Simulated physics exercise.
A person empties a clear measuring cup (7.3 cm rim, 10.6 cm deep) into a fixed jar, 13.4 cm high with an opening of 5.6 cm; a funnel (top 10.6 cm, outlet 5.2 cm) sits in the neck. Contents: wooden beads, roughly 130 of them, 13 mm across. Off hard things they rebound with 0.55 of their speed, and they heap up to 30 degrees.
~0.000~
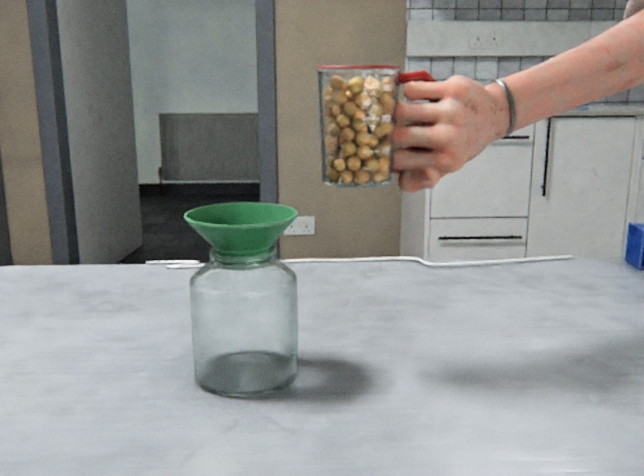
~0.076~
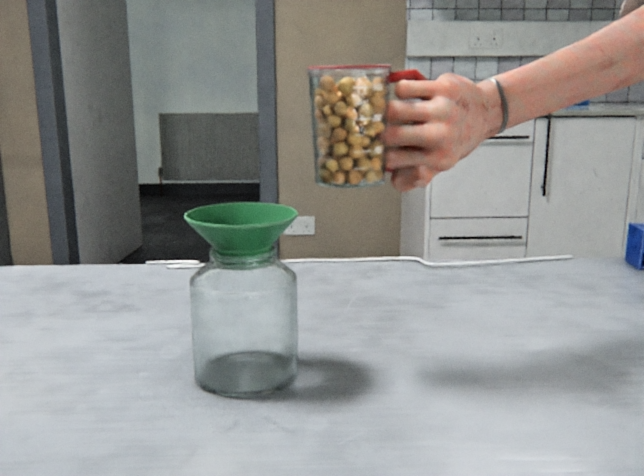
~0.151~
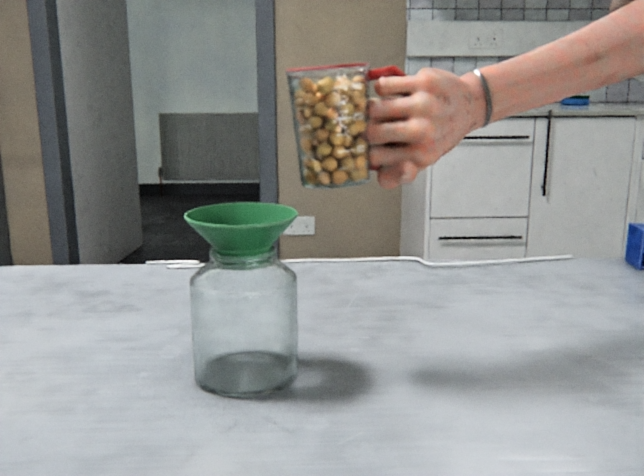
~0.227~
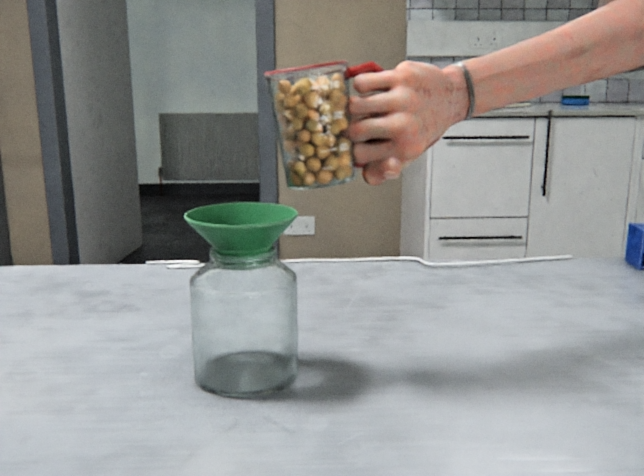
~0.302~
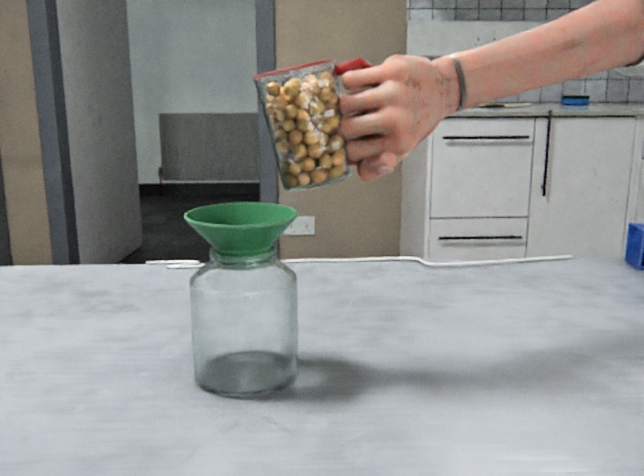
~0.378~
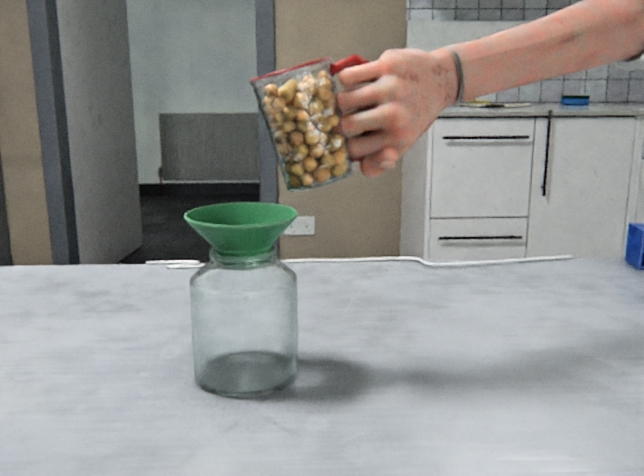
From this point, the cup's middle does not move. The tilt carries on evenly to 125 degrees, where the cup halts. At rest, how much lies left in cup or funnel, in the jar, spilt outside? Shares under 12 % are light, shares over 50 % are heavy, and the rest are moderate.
Left in cup or funnel light, jar heavy, spilt outside light.
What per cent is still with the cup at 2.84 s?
Around 0 in a hundred.
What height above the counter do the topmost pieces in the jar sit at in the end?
Roughly 5.0 centimetres above the counter.
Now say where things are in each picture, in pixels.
In the first picture, cup at (358, 125), tilt 0 degrees, lip at (319, 67), moved 0.0 cm; middle of the pieces at (357, 132); jar at (245, 313).
In the second picture, cup at (350, 125), tilt 1 degrees, lip at (309, 68), moved 0.8 cm; middle of the pieces at (349, 132).
In the third picture, cup at (332, 126), tilt 4 degrees, lip at (288, 71), moved 2.4 cm; middle of the pieces at (331, 132).
In the fourth picture, cup at (314, 126), tilt 8 degrees, lip at (266, 74), moved 4.1 cm; middle of the pieces at (314, 133).
In the fifth picture, cup at (306, 126), tilt 12 degrees, lip at (255, 77), moved 4.9 cm; middle of the pieces at (306, 133).
In the sixth picture, cup at (306, 126), tilt 15 degrees, lip at (252, 81), moved 4.9 cm; middle of the pieces at (307, 133); jar at (245, 313). Its pace works out near 50 degrees a second.
After 1.42 s, tilt 66 degrees; the cup holds 100 %, the jar 0 %.
After 2.11 s, tilt 100 degrees; the cup holds 80 %, the jar 5 %.
Then, at 2.84 s, tilt 125 degrees; the cup holds 0 %, the jar 100 %.
By 3.4 s all is still; still above 0 %, jar 100 %, spilt 0 %.
